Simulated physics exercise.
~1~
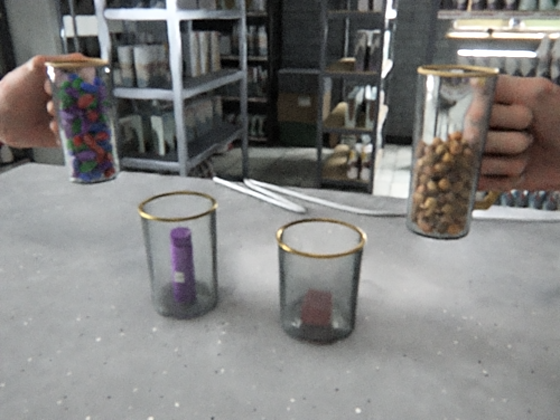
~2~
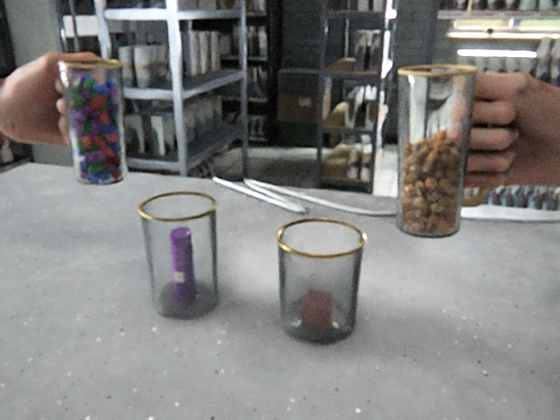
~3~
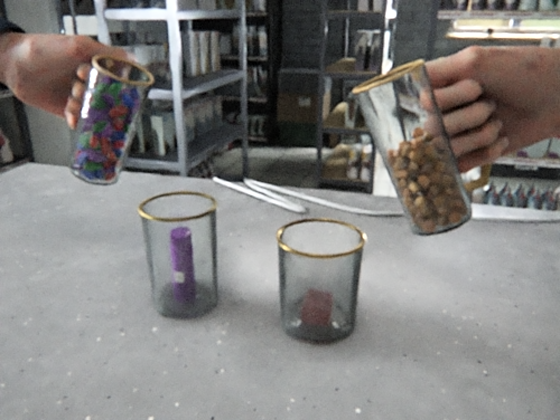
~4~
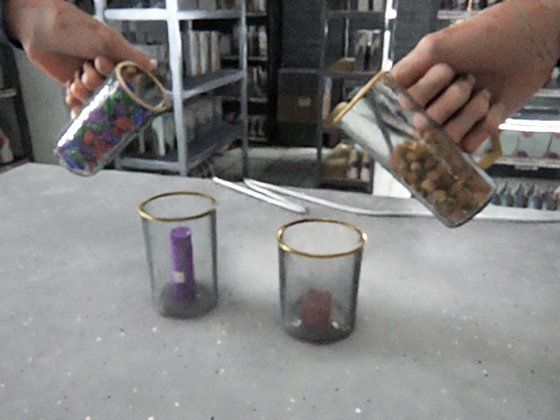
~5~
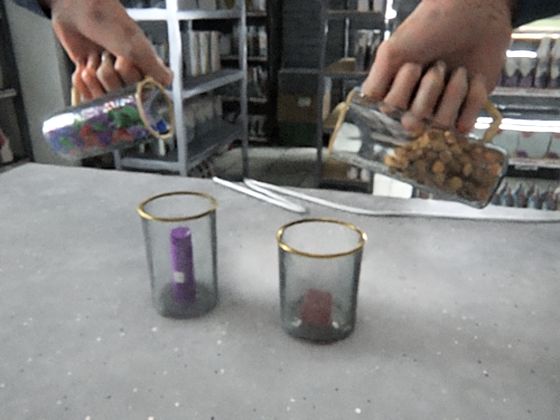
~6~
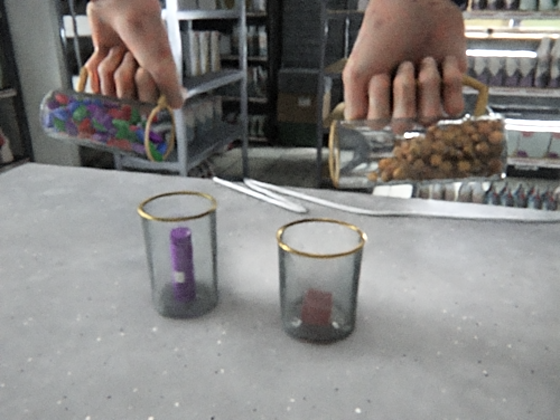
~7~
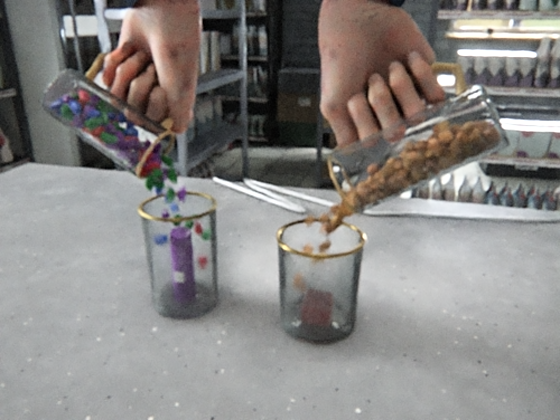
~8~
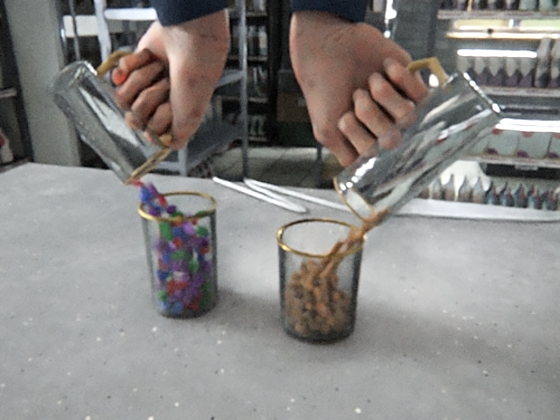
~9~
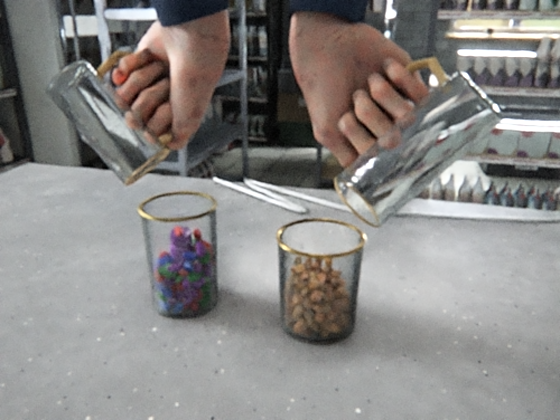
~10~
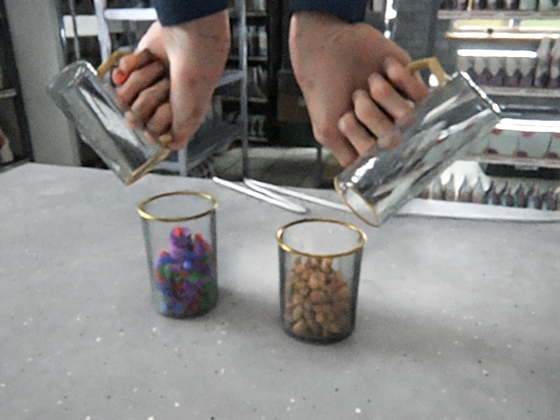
Two hands lift clear, gold-rimmed cups over a speckled grey counter, seen from the front by a still camera with shelves behind; the left cup holds small purple, red, blue and green pieces, the right one tan, nut-like pieces. Below stand two smoky, gold-rimmed glasses, the left with an upright purple tube, the right with a short dark-red block. The hands tilt the cups inward onto their sides, then tip them further, and both loads tumble into the glasses until the cups are empty. The fills settle, leaving the purple top showing on the left and the red block buried.
